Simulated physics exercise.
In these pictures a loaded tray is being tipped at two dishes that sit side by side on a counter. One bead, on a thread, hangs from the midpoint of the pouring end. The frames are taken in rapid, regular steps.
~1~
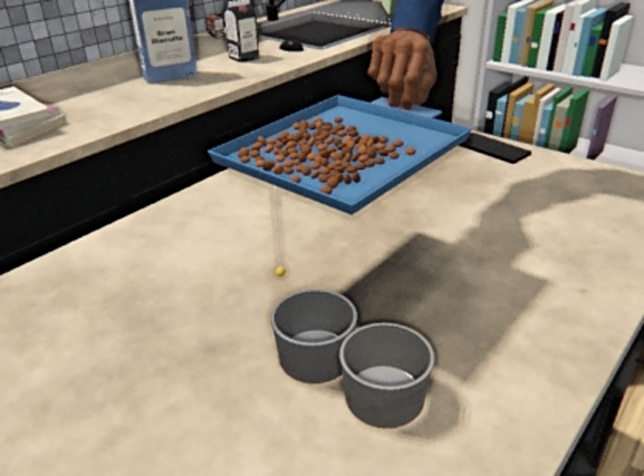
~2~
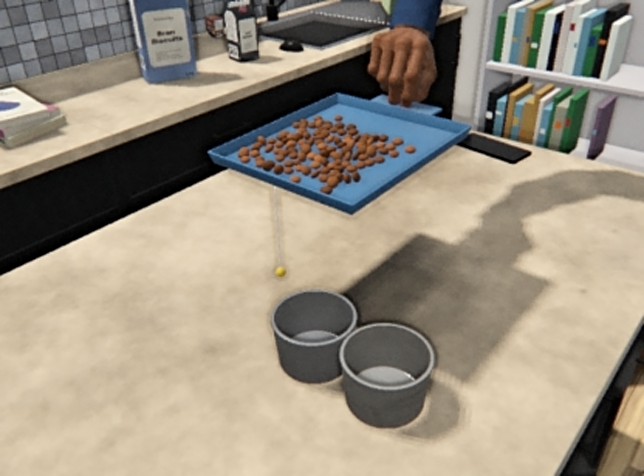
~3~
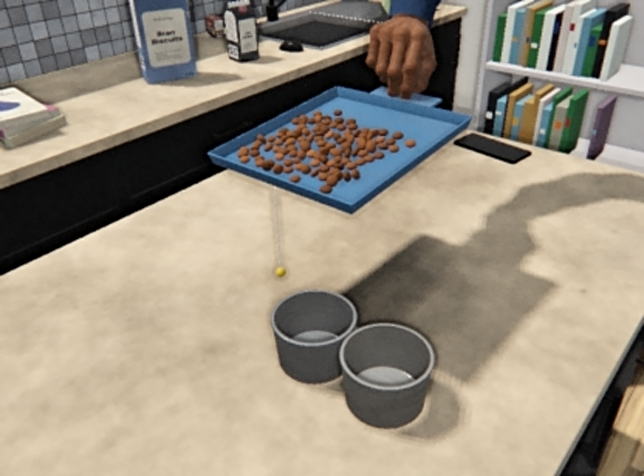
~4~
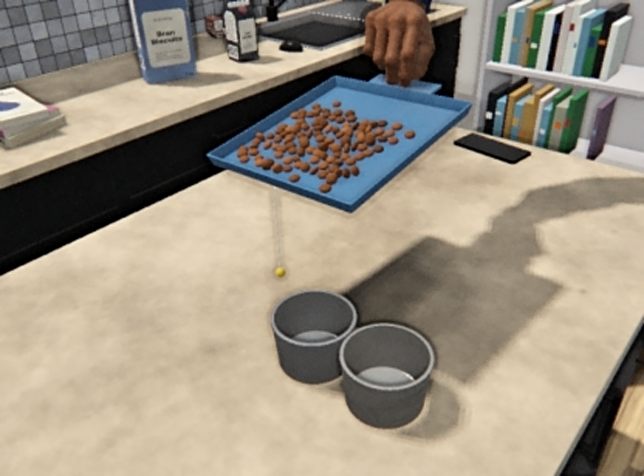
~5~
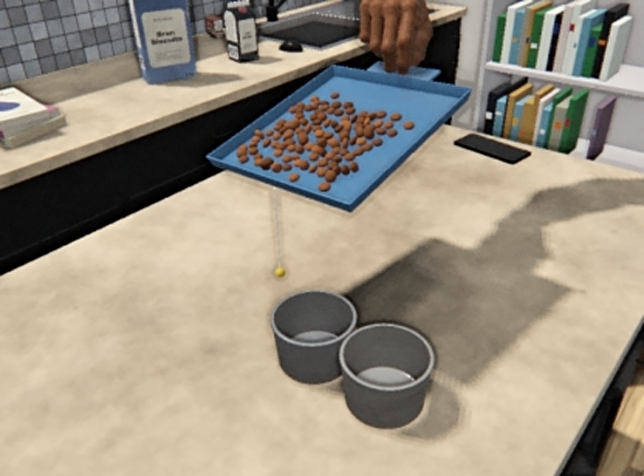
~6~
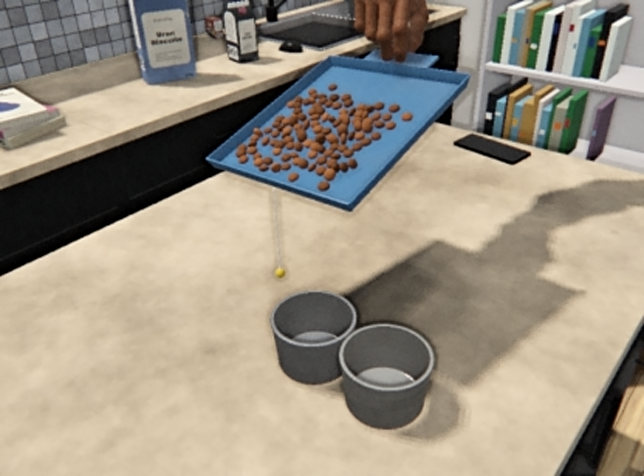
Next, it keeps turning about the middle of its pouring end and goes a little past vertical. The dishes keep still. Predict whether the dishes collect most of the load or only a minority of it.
They collect only a minority of it.
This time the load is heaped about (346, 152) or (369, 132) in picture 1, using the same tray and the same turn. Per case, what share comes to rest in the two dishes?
First try 20 %, second try 10 %.
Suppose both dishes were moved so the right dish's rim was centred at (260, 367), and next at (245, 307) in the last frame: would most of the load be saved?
Earlier try a minority share, later try a majority share.
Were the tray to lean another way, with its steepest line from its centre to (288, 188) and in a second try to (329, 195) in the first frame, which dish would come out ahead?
The first try favours the dish to the left; the second favours the dish to the left.
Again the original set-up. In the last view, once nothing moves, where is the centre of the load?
Near (222, 329).
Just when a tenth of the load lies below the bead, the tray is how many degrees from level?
Roughly 70 degrees at that moment.
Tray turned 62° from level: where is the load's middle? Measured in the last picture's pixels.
The load is centred around (258, 163).
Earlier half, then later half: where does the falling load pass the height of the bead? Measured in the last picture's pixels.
(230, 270), then (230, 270).
Shortly afterwards, tray tipped steeply; all but a few on the tray; a little in the air.
Next, tray tipped past a quarter turn; a little on the tray; only a few in the left dish; near two thirds outside both; near a quarter in the air.
Some moments later, tray tipped past a quarter turn; a little in the left dish; all but a few outside both.
In the end, tray tipped past a quarter turn; none at all in the right dish; a little in the left dish; all but a few outside both.
